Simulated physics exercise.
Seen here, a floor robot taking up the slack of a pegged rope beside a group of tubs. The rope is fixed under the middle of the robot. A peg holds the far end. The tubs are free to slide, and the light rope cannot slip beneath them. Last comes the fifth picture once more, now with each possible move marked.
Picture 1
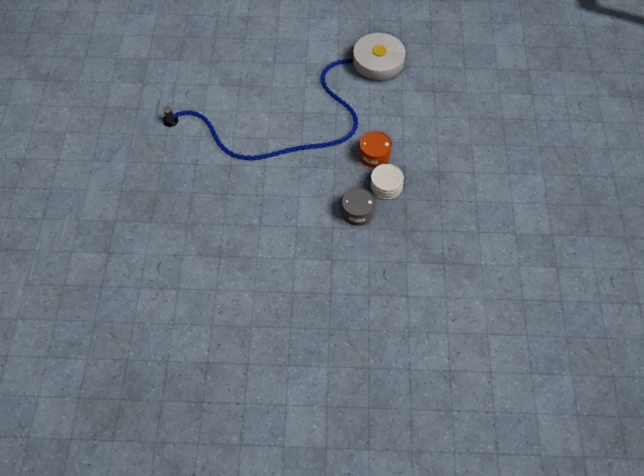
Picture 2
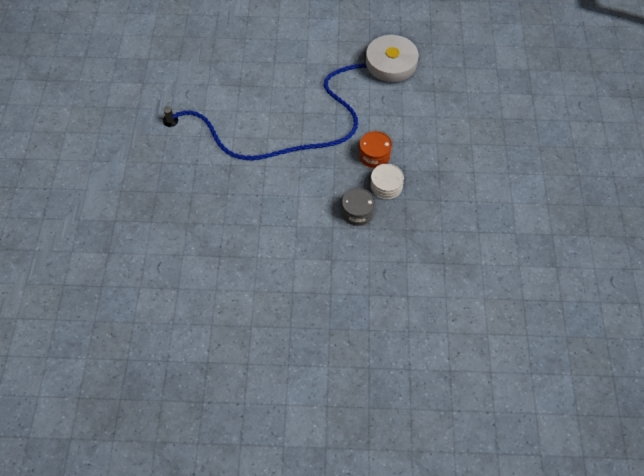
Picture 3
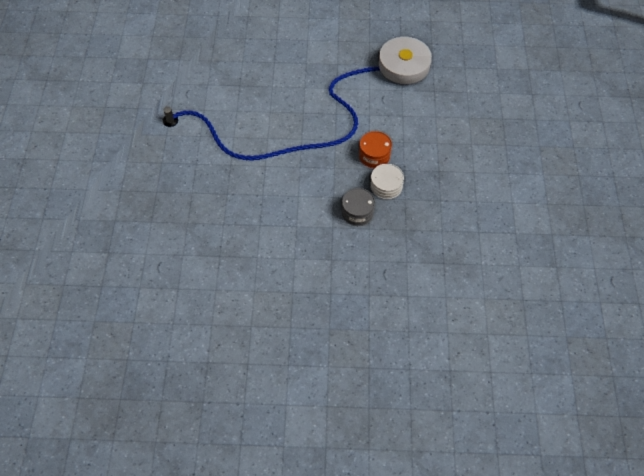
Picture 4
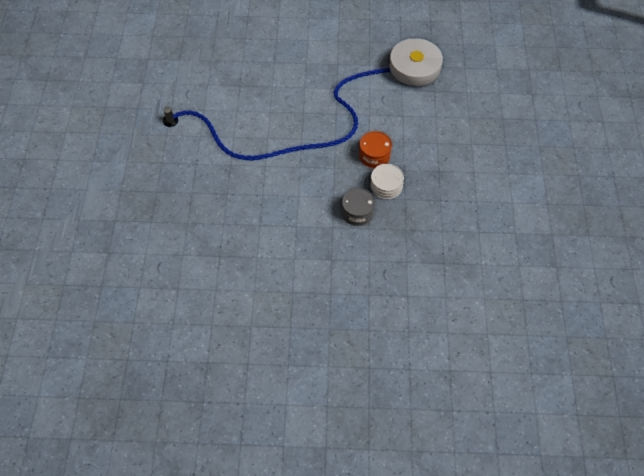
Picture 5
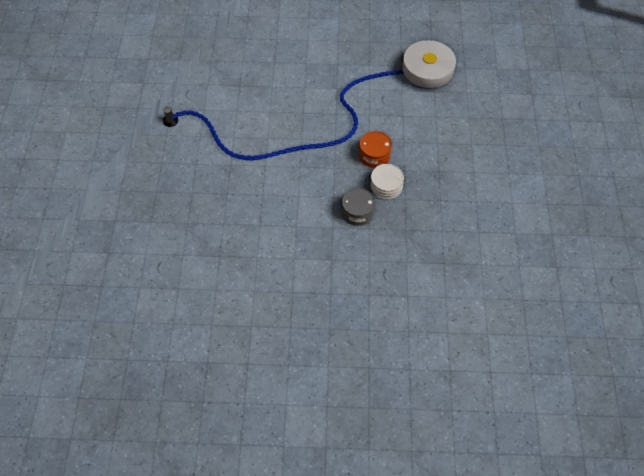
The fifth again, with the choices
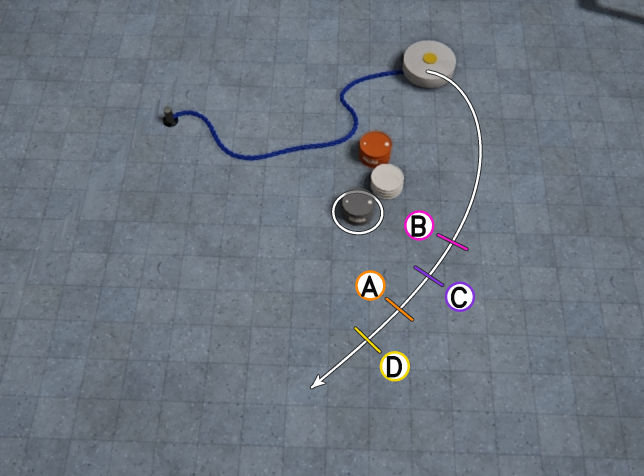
A round, pale robot with a yellow button on top slid slowly to the right, drawing out the near end of a curvy blue rope, while the orange, white and grey tubs stayed still.
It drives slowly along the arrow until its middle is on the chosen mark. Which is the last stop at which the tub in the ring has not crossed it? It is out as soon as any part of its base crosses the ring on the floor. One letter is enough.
Mark A.
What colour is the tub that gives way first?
The orange one.
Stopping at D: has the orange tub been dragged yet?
Yes.
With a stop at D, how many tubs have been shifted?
Three.
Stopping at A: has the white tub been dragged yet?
Yes.
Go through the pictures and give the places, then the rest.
The first frame shows orange tub (375, 150); robot (379, 57); peg (169, 115).
The second frame shows robot (392, 59); grey tub (358, 207).
The third frame shows robot (405, 61); peg (169, 115).
The fourth frame shows robot (416, 63); grey tub (358, 207).
The fifth frame shows robot (429, 65); peg (169, 115); white tub (387, 181); grey tub (358, 207).
On the copy, A at (399, 309); B at (452, 242); C at (429, 276); D at (367, 340); the ring at (358, 212); the route from (428, 71) via (460, 227) to (312, 387).
On A. First, robot (482, 136); grey tub (358, 207).
Then, robot (459, 228); grey tub (358, 207).
Finally, robot (400, 305); white tub (380, 187); grey tub (358, 207); orange tub (359, 165); the grey tub is still in its ring.
By contrast, B is safe but short; C is safe but short; D drags the ringed tub to (342, 221).
